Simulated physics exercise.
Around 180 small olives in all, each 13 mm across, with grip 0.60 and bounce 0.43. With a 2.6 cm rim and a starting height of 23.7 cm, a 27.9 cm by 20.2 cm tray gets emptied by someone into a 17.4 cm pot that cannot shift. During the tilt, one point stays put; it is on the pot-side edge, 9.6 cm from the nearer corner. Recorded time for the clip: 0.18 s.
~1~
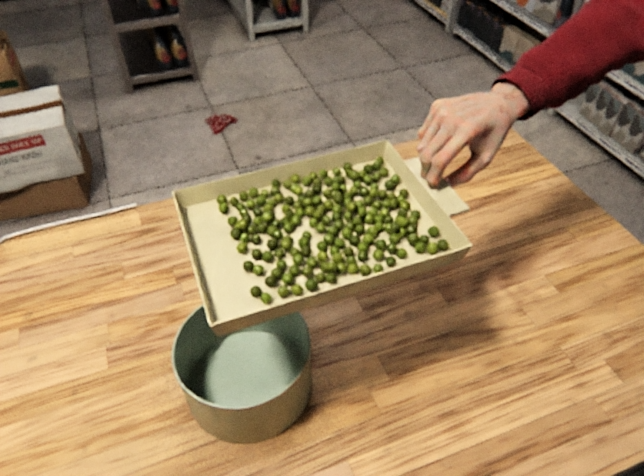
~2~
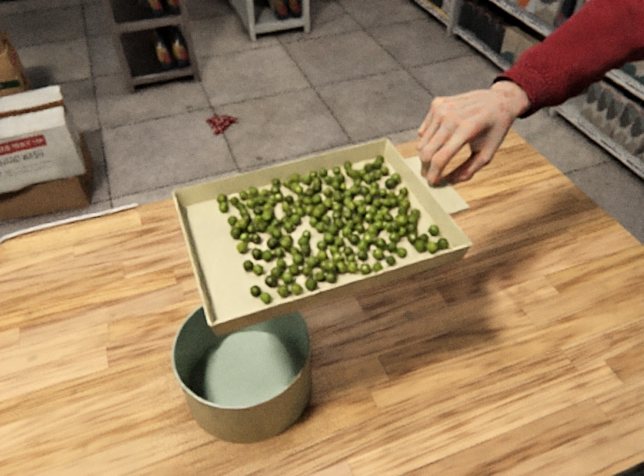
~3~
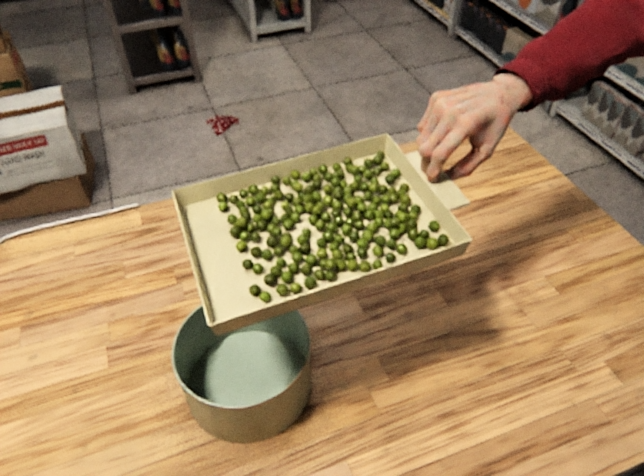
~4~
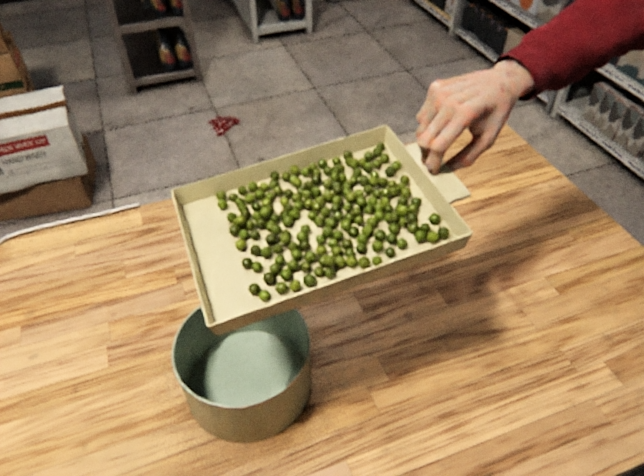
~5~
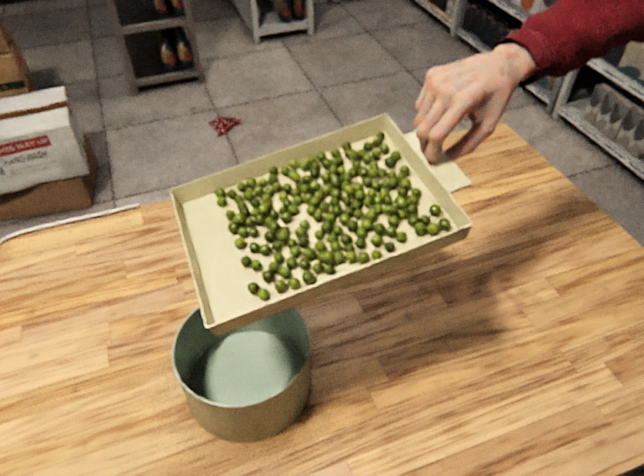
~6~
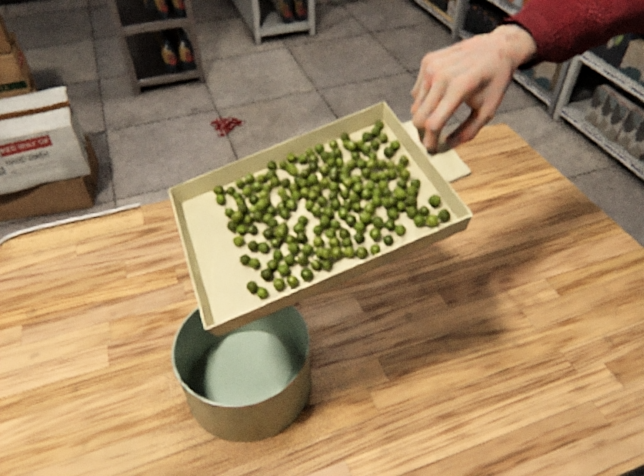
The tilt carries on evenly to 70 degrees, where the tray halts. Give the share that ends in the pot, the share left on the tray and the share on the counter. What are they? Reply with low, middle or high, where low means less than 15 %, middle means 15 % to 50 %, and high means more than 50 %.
My answer: Pot - low; tray - high; counter - middle.
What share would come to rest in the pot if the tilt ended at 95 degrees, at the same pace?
In that case, near 20 percent.
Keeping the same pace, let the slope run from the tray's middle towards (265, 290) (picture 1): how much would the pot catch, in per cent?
My guess is roughly 5 percent.
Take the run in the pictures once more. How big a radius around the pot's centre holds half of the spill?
Distance: Some 20 cm.
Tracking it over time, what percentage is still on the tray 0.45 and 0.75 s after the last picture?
In turn: 100, 75.
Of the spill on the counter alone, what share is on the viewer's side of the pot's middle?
Roughly 90 percent of the spill.
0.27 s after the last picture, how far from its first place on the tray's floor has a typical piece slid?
By then it sits near 5 cm from where it began.
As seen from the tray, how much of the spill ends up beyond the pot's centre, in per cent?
That works out to about 100 percent.
Then, 0.27 s after the last picture, tilt 41 degrees; the tray holds 100 %, the pot 0 %.
Then, 0.45 s after the last picture, tilt 61 degrees; the tray holds 100 %, the pot 0 %.
Then, 0.75 s after the last picture, tilt 70 degrees; the tray holds 75 %, the pot 0 %.
In the end, pot 0 %, tray 70 %, counter 30 %.
